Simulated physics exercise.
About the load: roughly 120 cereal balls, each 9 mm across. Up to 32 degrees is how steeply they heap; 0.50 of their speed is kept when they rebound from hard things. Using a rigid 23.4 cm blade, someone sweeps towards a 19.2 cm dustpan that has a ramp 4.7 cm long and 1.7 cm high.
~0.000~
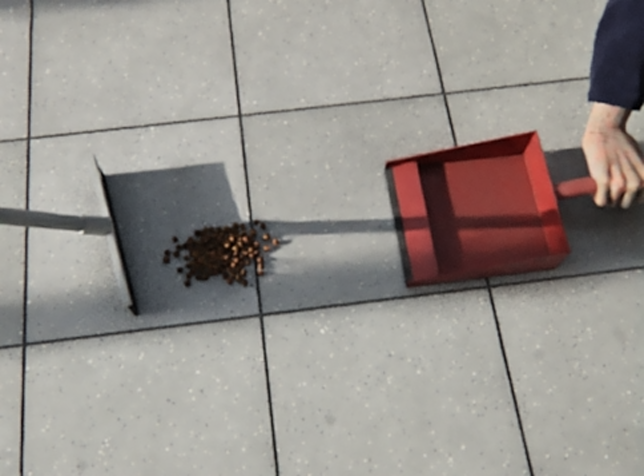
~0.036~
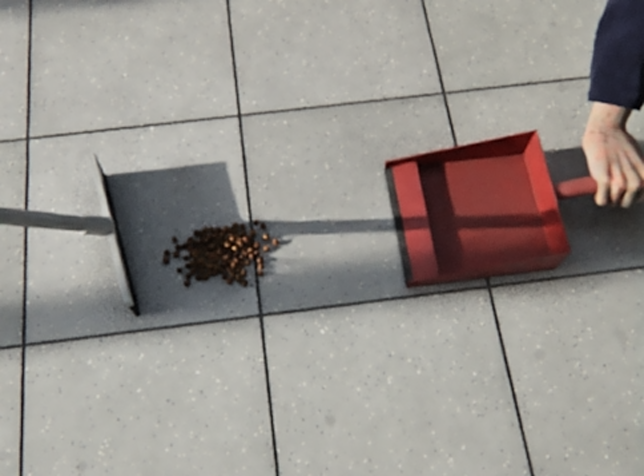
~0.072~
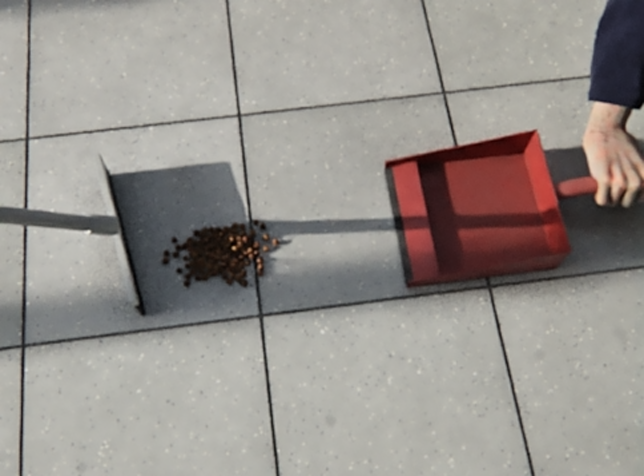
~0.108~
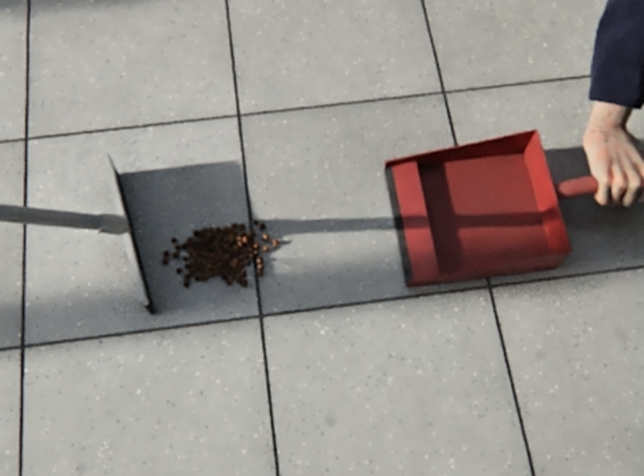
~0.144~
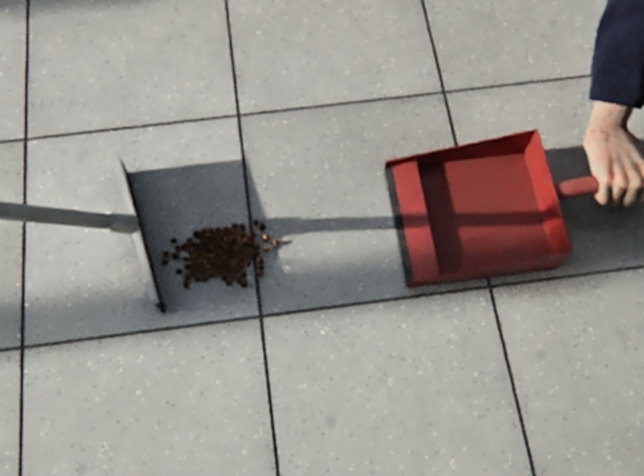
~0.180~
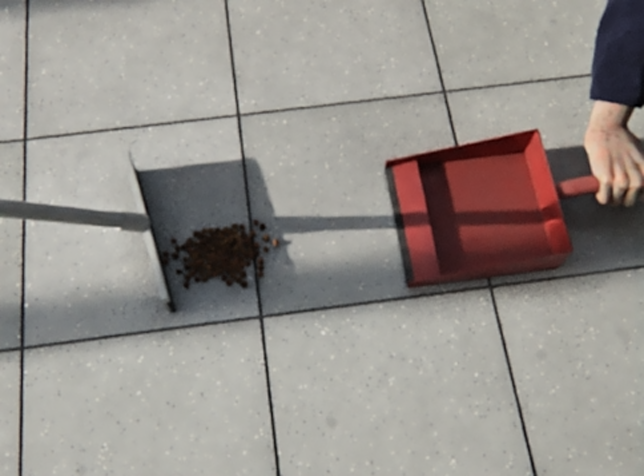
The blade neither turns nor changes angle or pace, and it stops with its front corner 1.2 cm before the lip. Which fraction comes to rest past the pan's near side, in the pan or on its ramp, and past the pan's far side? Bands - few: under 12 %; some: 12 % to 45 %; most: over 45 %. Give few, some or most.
Past the pan's near side: Few, in the pan or on its ramp: Some, past the pan's far side: Few.
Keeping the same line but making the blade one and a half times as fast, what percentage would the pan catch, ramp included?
Roughly 30 in a hundred.
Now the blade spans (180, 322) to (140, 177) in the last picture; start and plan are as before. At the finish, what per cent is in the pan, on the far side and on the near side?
That ends as pan 0, far 0, and near 25.
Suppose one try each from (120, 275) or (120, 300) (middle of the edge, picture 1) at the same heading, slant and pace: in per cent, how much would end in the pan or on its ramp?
I'd put it near 15 per cent for the first and near 10 per cent for the second.
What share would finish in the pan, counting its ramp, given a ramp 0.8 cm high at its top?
Near 35 per cent, then.
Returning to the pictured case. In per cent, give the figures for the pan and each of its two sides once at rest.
Near: 5; pan: 25; far: 5 (percent).
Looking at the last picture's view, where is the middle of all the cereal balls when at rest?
Once everything settles, the centre is around (391, 221).
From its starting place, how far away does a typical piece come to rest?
Around 26 centimetres.
After 0.55 s, middle of the blade 20 cm from the lip; 0 % over the lip, far side 0 %, near side 0 %.
Then, at 0.80 s, middle of the blade 10 cm from the lip; 0 % over the lip, far side 5 %, near side 0 %.
After 1.16 s, middle of the blade 3 cm from the lip; 25 % over the lip, far side 5 %, near side 5 %.
In the end, at 1.5 s, near side 5 %, pan 25 %, far side 5 %, in front of the lip or behind the blade 65 %.
